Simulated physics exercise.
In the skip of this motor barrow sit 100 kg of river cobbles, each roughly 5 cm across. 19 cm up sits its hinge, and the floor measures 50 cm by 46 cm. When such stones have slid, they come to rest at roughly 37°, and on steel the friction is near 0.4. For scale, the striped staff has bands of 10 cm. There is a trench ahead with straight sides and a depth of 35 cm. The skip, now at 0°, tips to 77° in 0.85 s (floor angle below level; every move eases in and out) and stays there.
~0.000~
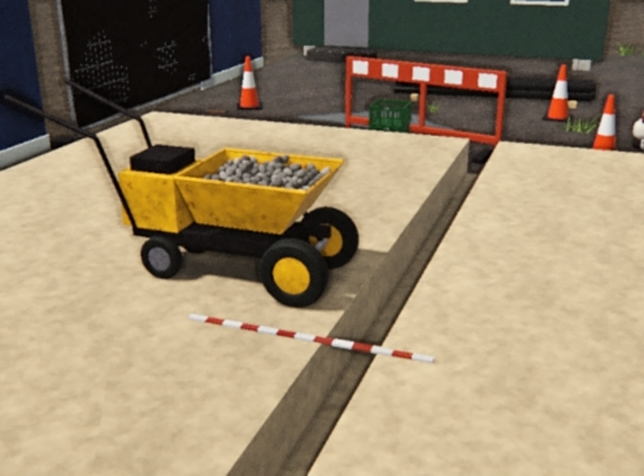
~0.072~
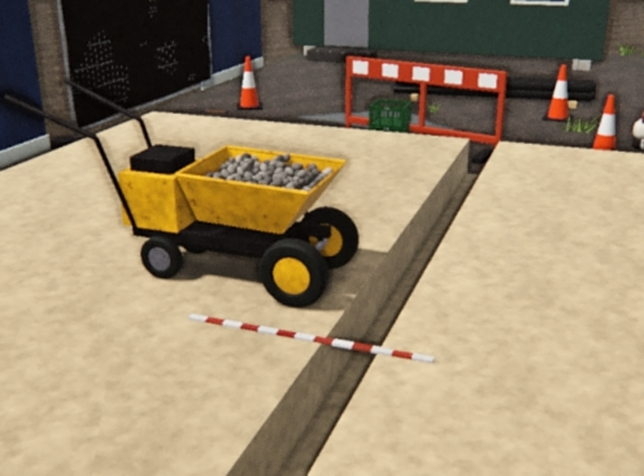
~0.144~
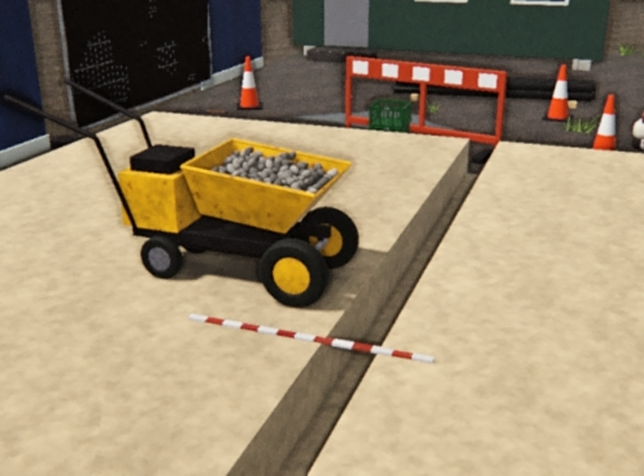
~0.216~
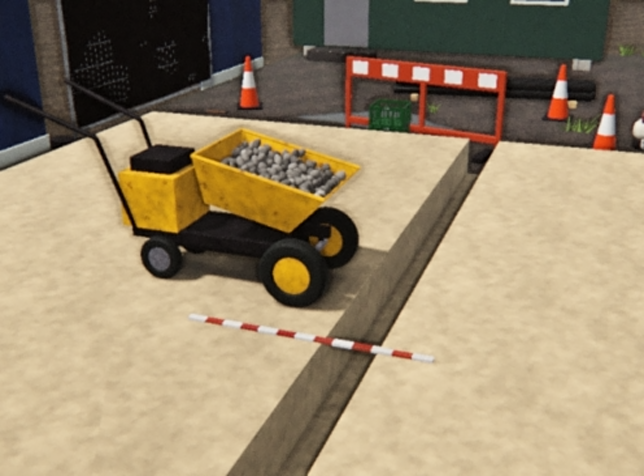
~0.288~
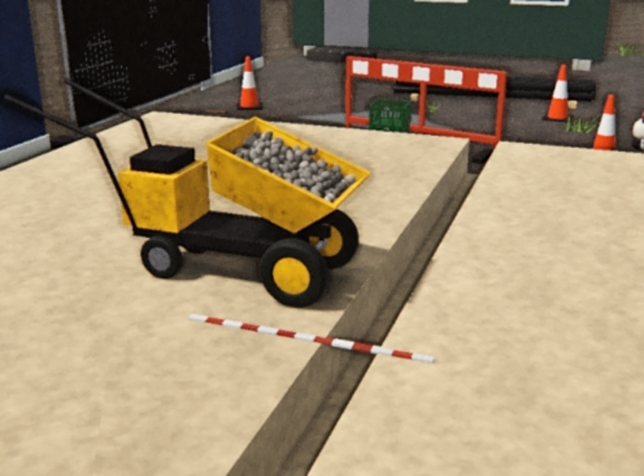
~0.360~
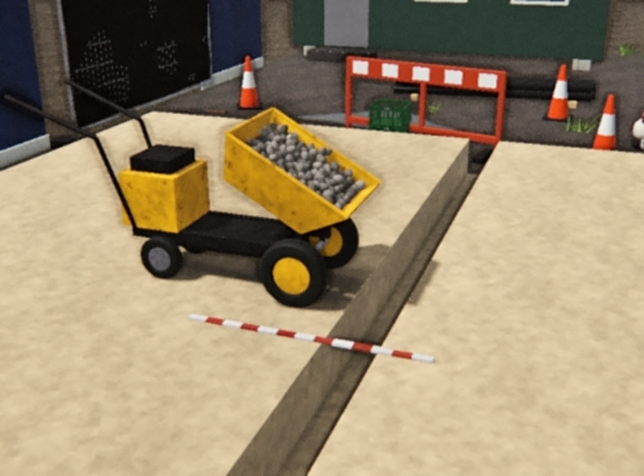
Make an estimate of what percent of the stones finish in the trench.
About 23 percent.
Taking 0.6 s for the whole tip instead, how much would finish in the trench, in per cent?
Trench share: Approx. 15%.
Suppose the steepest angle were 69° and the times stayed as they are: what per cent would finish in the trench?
It would come to about 35 percent.
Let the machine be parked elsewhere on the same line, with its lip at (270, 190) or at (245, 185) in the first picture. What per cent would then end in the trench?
Estimates: 75 % then 95 %.
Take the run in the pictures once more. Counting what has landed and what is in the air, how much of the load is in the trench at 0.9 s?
By that moment, roughly 0 per cent of the load.
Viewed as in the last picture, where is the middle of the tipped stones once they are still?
(448, 303).
After 0.6 s the floor is at 65°; 100 % in the skip; the foremost stones are at (380, 238).
After 0.9 s the floor is at 77°; 56 % in the skip, 2 % in the trench, 41 % past the trench; the foremost stones are at (473, 298).
After 1.3 s the floor is at 77°; 16 % in the skip, 6 % in the trench, 77 % past the trench; the foremost stones are at (591, 326).
After 3.2 s the floor is at 77°; 0 % in the skip, 23 % in the trench, 77 % past the trench; the foremost stones are past the picture's edge.
